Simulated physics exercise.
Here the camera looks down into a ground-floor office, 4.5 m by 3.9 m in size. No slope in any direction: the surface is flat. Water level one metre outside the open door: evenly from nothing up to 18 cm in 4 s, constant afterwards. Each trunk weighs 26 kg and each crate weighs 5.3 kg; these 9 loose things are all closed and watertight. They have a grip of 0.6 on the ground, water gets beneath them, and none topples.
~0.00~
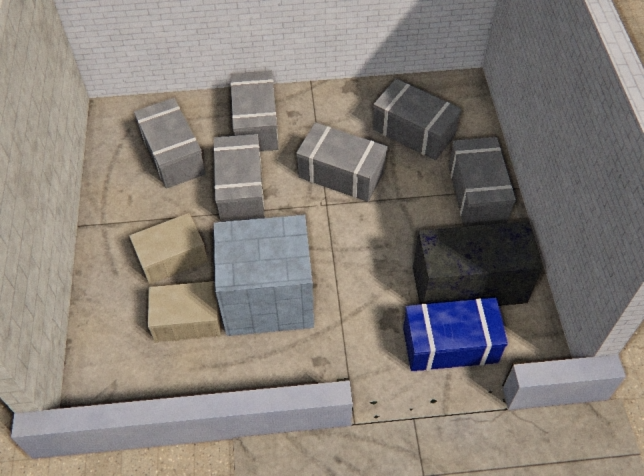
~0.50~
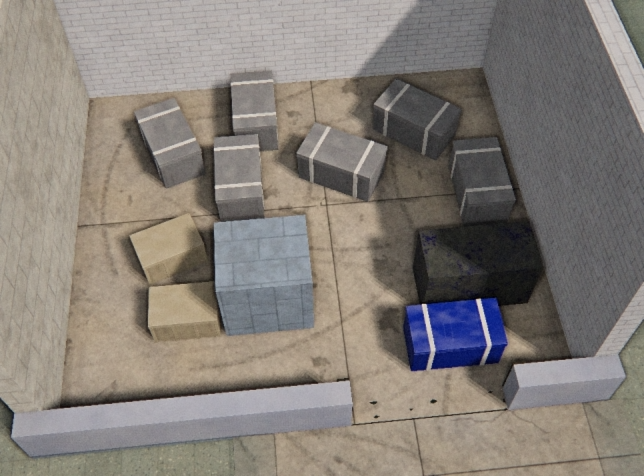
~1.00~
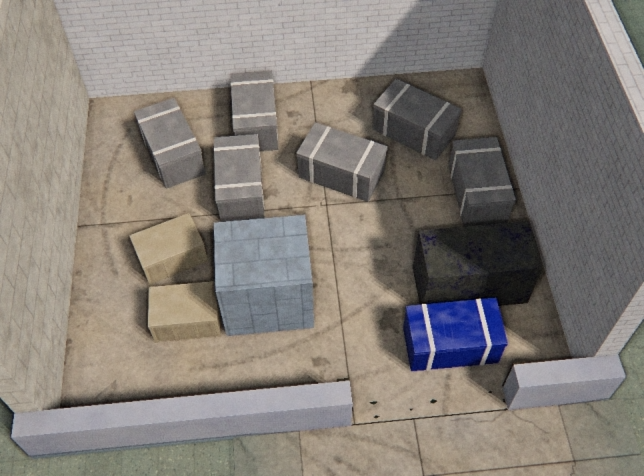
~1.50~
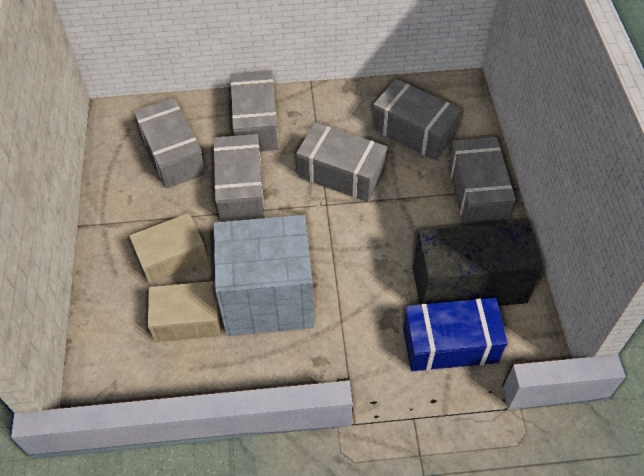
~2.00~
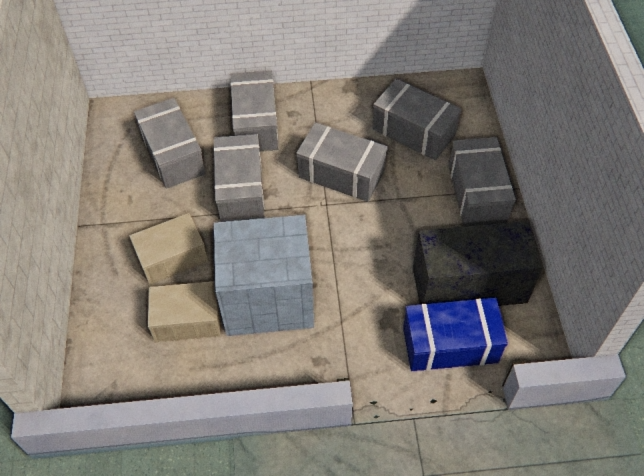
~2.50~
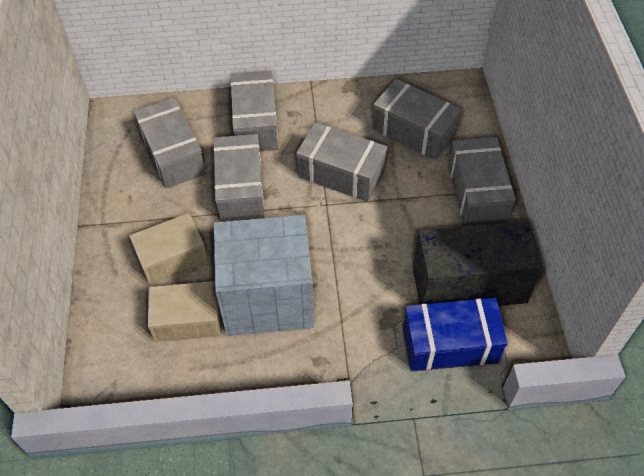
At first, the ground outside a walled room holding grey strapped trunks, tan boxes, a large pale block, a dark block and a blue trunk looks dry. Greenish water then spreads across the ground outside, covering the paving before the doorway, and finally edges into the opening, while everything inside stays still.
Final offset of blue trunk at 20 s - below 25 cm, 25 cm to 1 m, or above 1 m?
Displacement: Large.
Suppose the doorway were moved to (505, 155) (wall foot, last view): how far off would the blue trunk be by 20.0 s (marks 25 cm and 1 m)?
Then the blue trunk is pushed slightly.
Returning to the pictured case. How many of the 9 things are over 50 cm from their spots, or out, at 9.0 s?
It comes to 1.
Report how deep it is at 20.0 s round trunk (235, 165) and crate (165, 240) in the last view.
Some 13 cm at the first, some 13 cm at the second.
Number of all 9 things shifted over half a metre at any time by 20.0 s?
The answer here is 9.
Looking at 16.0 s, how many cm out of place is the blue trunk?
Close to 300 cm.
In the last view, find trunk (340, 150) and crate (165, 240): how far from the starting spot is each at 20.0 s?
Respectively 200 and 100 centimetres.
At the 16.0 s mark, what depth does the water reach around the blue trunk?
Around 12 cm.
After 4.0 s the blue trunk is near (455, 314), 0.1 m from its start, aground; 0 afloat.
After 9.0 s the blue trunk is near (446, 312), 0.1 m from its start, afloat; 3 afloat.
After 16.0 s the blue trunk is near (235, 108), 3.2 m from its start, afloat; 9 afloat.
After 20.0 s the blue trunk is near (202, 152), 3.0 m from its start, afloat; 9 afloat.
